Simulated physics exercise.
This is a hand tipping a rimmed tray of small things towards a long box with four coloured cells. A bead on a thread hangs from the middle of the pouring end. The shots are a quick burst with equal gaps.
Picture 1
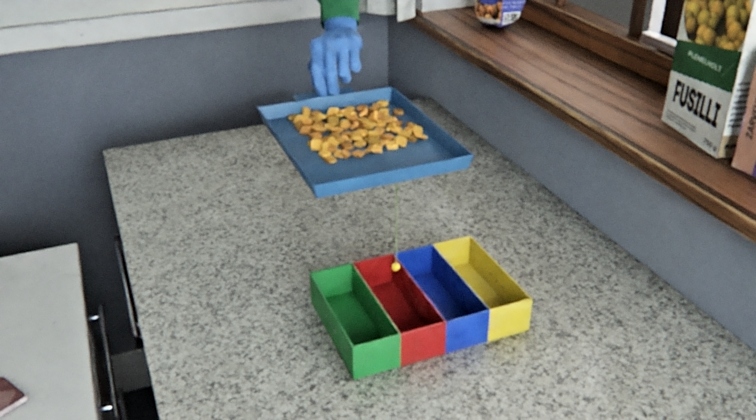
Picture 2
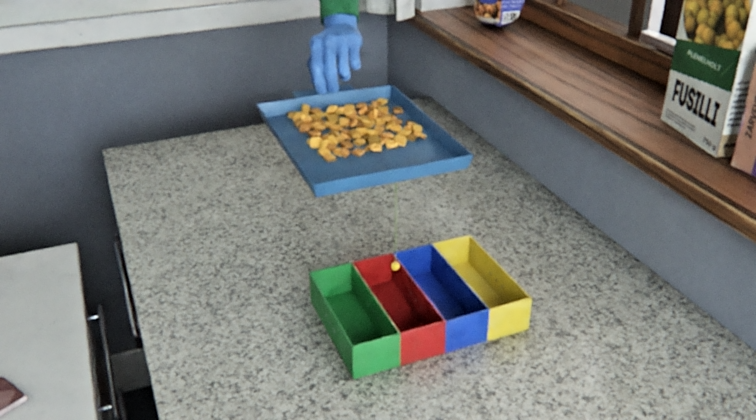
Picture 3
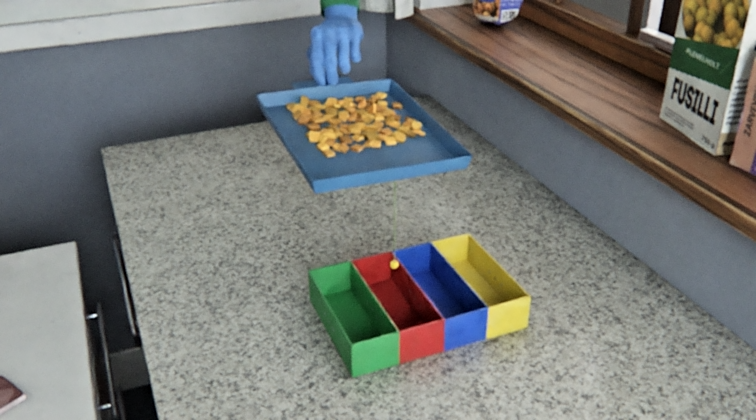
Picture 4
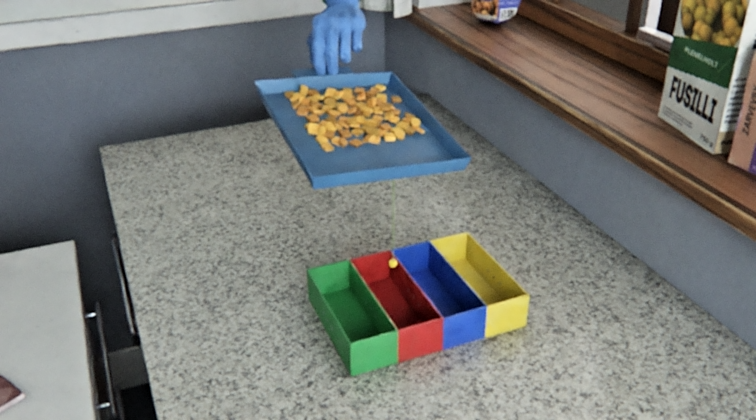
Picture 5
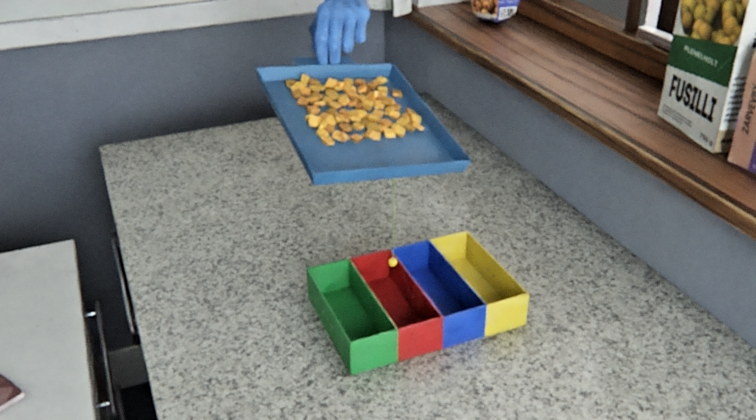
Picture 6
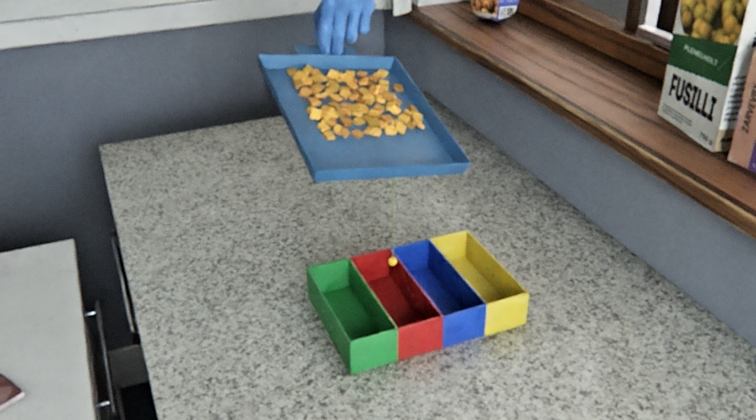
The clip opens on a blue-gloved hand at the far end of a blue tray of cereal squares, above a box with green, red, blue and yellow cells. The hand slowly lifts the far end, tilting the tray slightly, then more clearly, while the small yellow bead stays almost still.
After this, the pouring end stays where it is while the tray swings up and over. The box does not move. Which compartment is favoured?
Most goes to the yellow cell.
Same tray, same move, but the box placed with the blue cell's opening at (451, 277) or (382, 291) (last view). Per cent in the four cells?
In turn 100 and 10 in a hundred.
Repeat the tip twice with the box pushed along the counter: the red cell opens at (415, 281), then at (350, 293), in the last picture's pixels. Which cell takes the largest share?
First blue, then the yellow one.
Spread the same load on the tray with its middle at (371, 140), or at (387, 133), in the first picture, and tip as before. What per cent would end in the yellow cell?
In turn 60 and 80 in a hundred.
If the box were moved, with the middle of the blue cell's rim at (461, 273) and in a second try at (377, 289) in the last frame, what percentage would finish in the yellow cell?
Roughly 20 per cent, and 10 per cent.
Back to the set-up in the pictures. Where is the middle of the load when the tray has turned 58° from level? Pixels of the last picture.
Around (437, 154).
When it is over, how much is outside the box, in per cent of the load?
Some 10 per cent.
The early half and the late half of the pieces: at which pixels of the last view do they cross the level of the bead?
Around (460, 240) and then (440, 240).
Shortly afterwards, tray tipped steeply; all but a few on the tray; a little falling or outside the box.
Next, tray tipped right over; near half on the tray; near a quarter in the yellow cell; a little in the blue cell; a little falling or outside the box.
Some moments later, tray tipped past a quarter turn; near two thirds in the yellow cell; near a third in the blue cell; a little falling or outside the box.
In the end, tray tipped past a quarter turn; near two thirds in the yellow cell; near a third in the blue cell; none at all in the green cell; none at all in the red cell; a little outside the box.
